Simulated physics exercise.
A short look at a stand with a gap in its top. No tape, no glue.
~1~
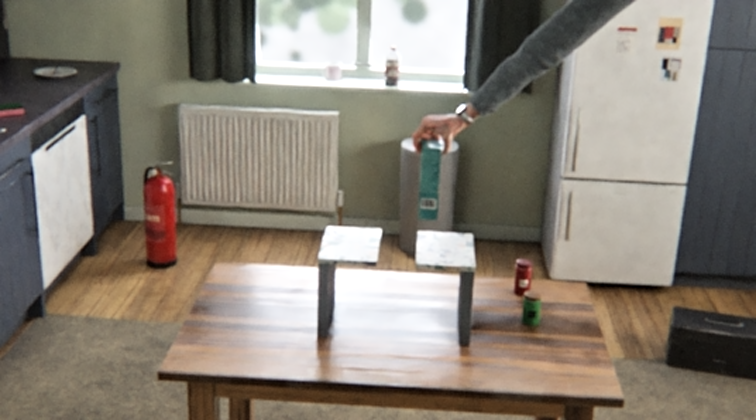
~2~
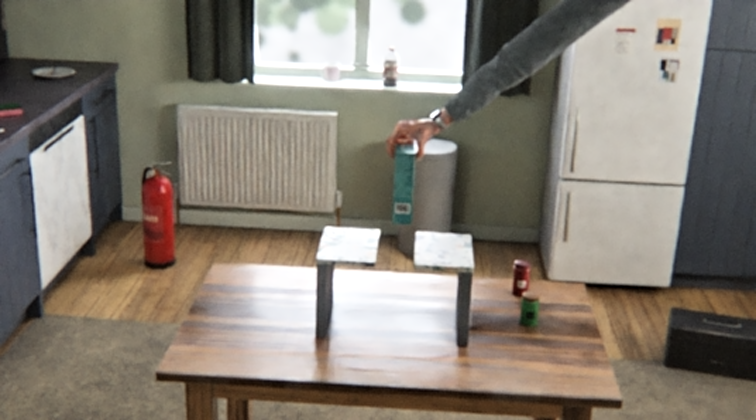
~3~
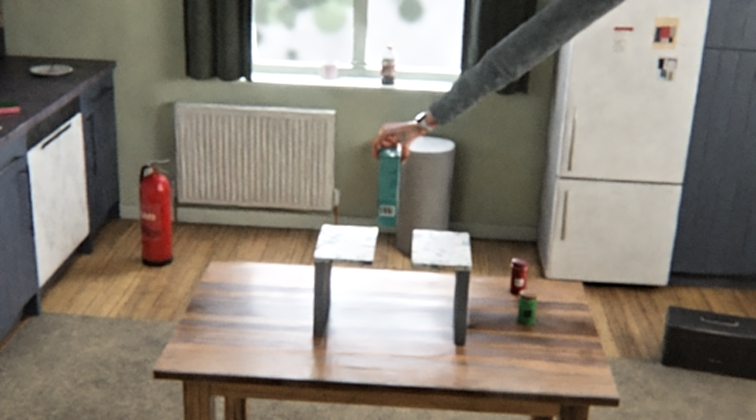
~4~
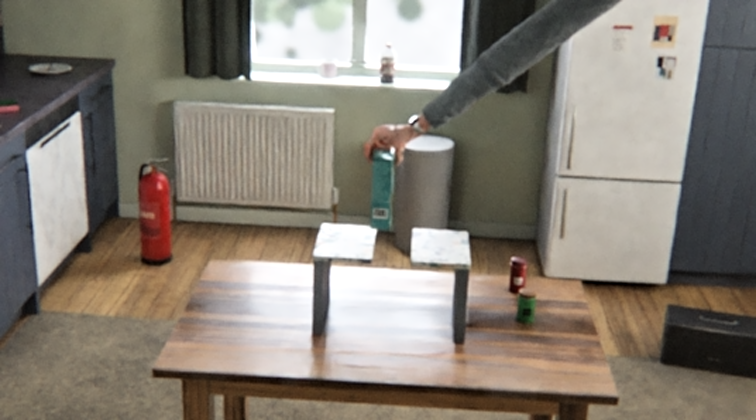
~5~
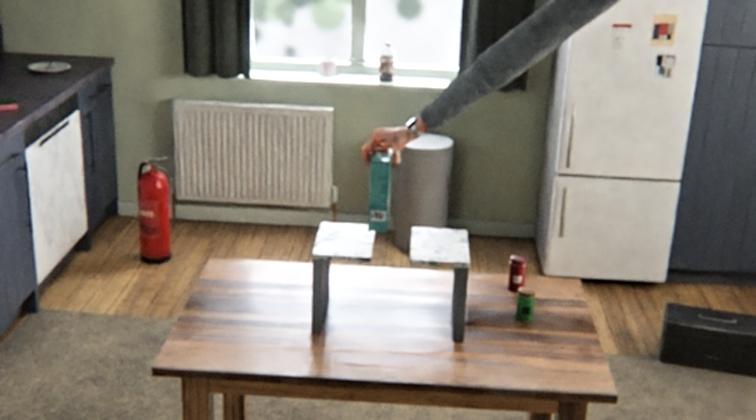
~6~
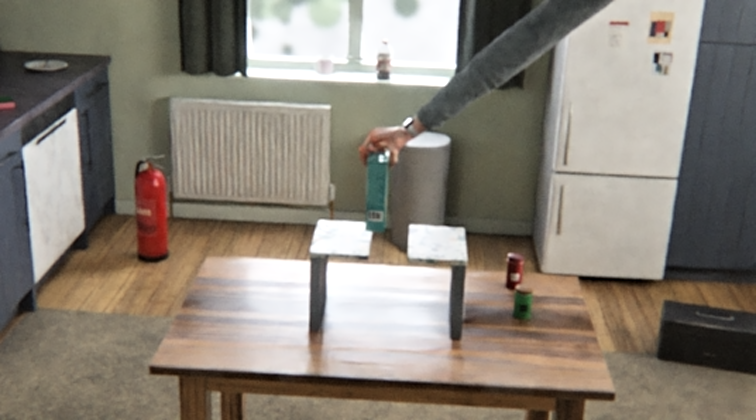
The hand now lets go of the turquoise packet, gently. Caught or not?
Here the packet lodges.
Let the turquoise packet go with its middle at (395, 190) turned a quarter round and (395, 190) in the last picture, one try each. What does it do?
In the first case it is caught; in the second case it goes down the gap.
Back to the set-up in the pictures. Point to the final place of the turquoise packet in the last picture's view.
Near (415, 232).
Then, 0.30 s on from there, turquoise packet turned 8° from how it was put near (382, 205).
Then, 0.50 s on from there, turquoise packet turned 64° from how it was put near (409, 231).
In the end, toppled on the stand or table, turquoise packet; the other 2 unmoved. At the end, from the last picture's camera, turquoise packet near (414, 232). The packet stays on top.
